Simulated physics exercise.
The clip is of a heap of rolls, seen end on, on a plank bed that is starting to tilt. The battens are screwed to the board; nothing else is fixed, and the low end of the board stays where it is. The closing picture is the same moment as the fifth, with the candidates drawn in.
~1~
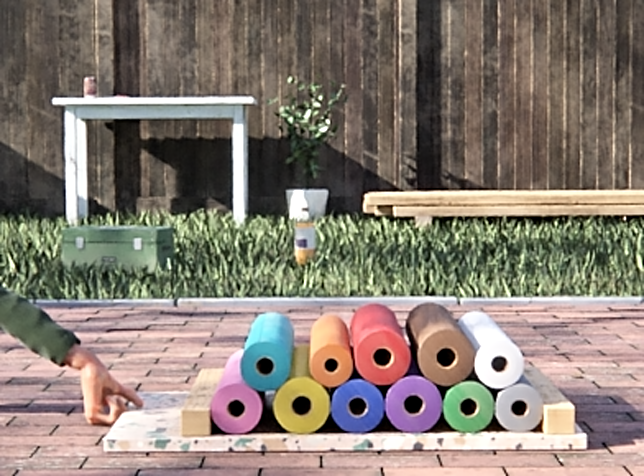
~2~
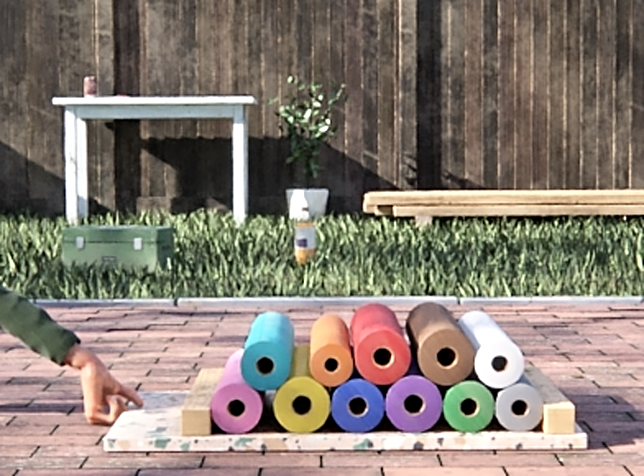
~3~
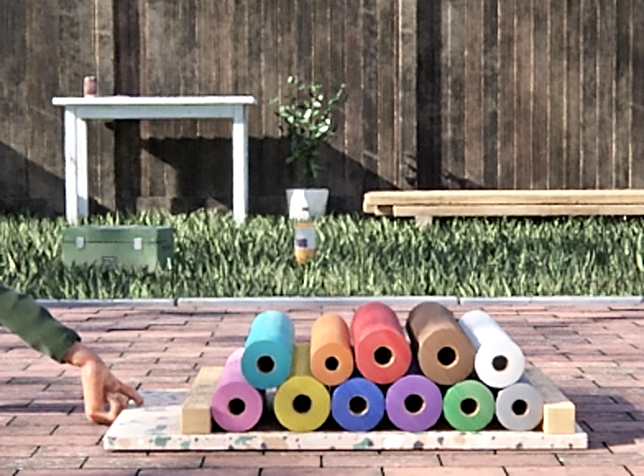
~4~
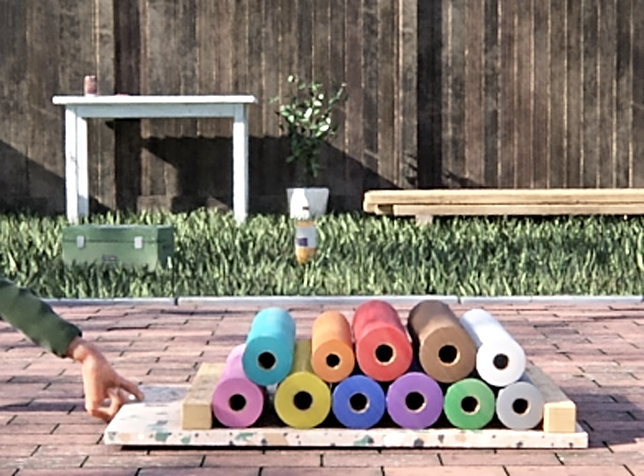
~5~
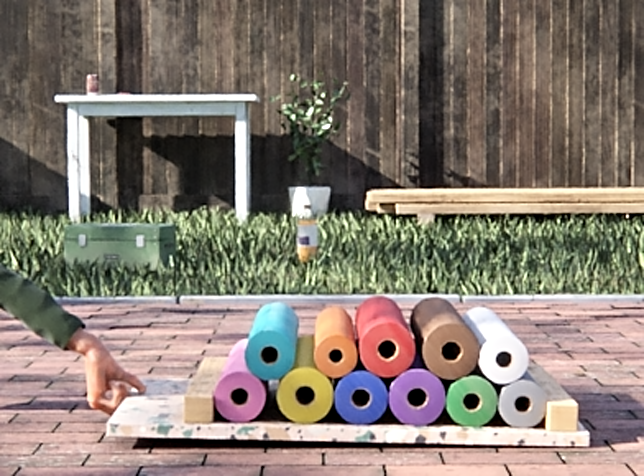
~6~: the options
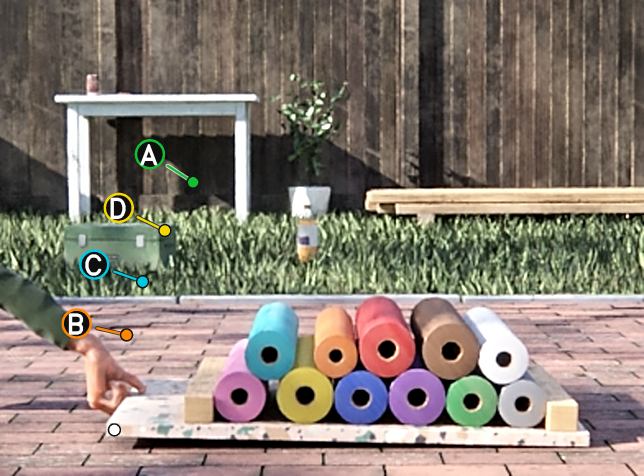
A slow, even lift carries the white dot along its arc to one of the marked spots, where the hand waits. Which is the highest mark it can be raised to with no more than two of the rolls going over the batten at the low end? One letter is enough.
Up to D.
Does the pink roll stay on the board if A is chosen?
Yes, with A.
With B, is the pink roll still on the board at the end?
Yes, with B.
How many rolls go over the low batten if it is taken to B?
It comes to none.
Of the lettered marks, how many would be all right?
The number is three.
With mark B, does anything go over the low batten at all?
No, at B.
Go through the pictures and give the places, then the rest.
In the first picture, pink roll (236, 409); yellow roll (302, 406); blue roll (358, 406).
In the second picture, blue roll (358, 406); purple roll (414, 404).
In the third picture, board (344, 404); pink roll (236, 406); yellow roll (302, 404); brown roll (447, 356).
In the fourth picture, board (345, 401); pink roll (237, 402); yellow roll (303, 400); green roll (470, 405).
In the fifth picture, board (346, 397); pink roll (240, 397); yellow roll (305, 396).
On the marked copy, A at (193, 182); B at (127, 335); C at (143, 282); D at (165, 231); the white dot at (114, 430).
Following D. Soon after the start, board at 16°.
Later, board at 27°.
In the end, board at 27°, two over the low batten (brown, white).
As for the rest, A five over the low batten; B none over the low batten; C none over the low batten.
